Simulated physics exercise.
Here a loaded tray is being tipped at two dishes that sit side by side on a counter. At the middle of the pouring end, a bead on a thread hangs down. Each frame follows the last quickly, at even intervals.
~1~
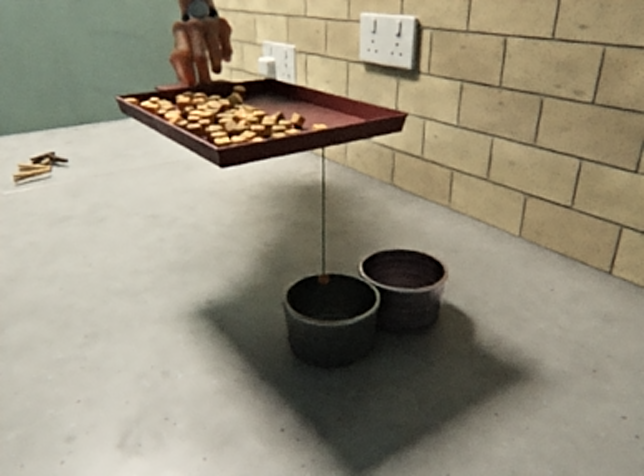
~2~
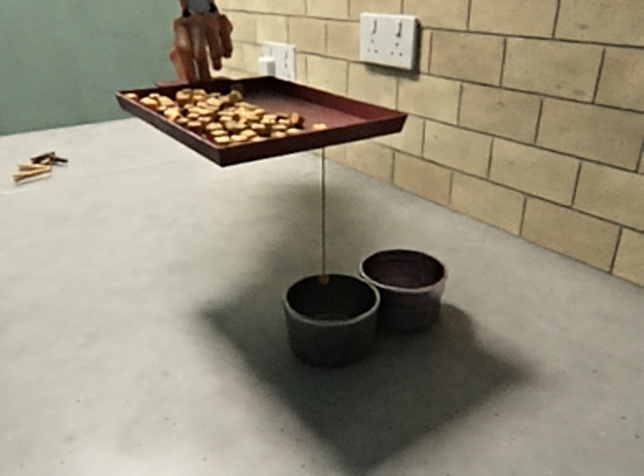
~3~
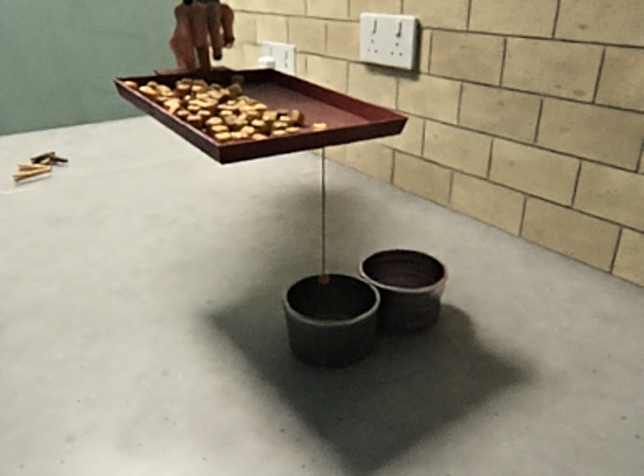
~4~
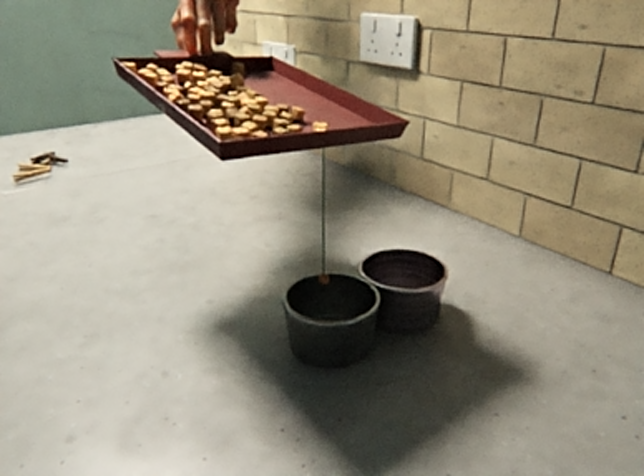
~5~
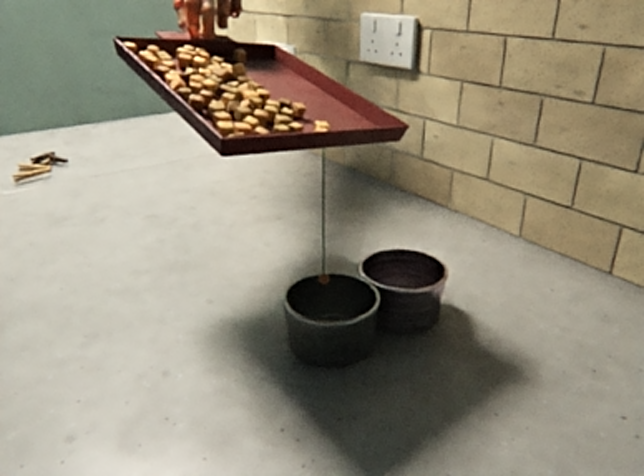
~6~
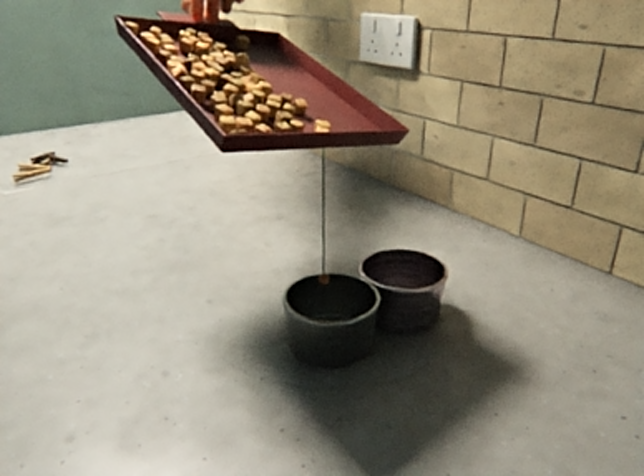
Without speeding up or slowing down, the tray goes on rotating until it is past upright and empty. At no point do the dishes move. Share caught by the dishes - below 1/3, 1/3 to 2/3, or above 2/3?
The dishes will most likely catch one to two thirds of the load.
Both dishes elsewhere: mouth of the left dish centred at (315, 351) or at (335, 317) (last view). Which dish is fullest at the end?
Run 1: The one on the right side. Run 2: The one on the right side.
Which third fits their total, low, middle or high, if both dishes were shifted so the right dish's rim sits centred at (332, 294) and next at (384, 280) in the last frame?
Try one: Less than a third; try two: Between a third and two thirds.
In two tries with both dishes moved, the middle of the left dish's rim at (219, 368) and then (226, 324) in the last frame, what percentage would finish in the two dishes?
10 %, then 0 %.
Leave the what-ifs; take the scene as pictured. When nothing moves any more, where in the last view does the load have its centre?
Resting centre, last frame: Roughly (410, 317).
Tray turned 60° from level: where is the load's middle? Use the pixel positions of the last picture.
The middle of the pieces lands at roughly (341, 103).
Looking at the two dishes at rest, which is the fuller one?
The larger amount ends in the right side.
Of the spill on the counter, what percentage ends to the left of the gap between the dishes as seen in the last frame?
I'd say some 0 in a hundred.
Just after the last frame, tray tipped steeply; almost all on the tray; just a few in the air.
A moment on, tray tipped right over; roughly two thirds on the tray; about a tenth in the right dish; about a tenth outside both; about a tenth in the air.
Further on, tray tipped past a quarter turn; about a tenth in the left dish; roughly half in the right dish; roughly half outside both.
When it is over, tray tipped past a quarter turn; about a tenth in the left dish; roughly half in the right dish; roughly half outside both.
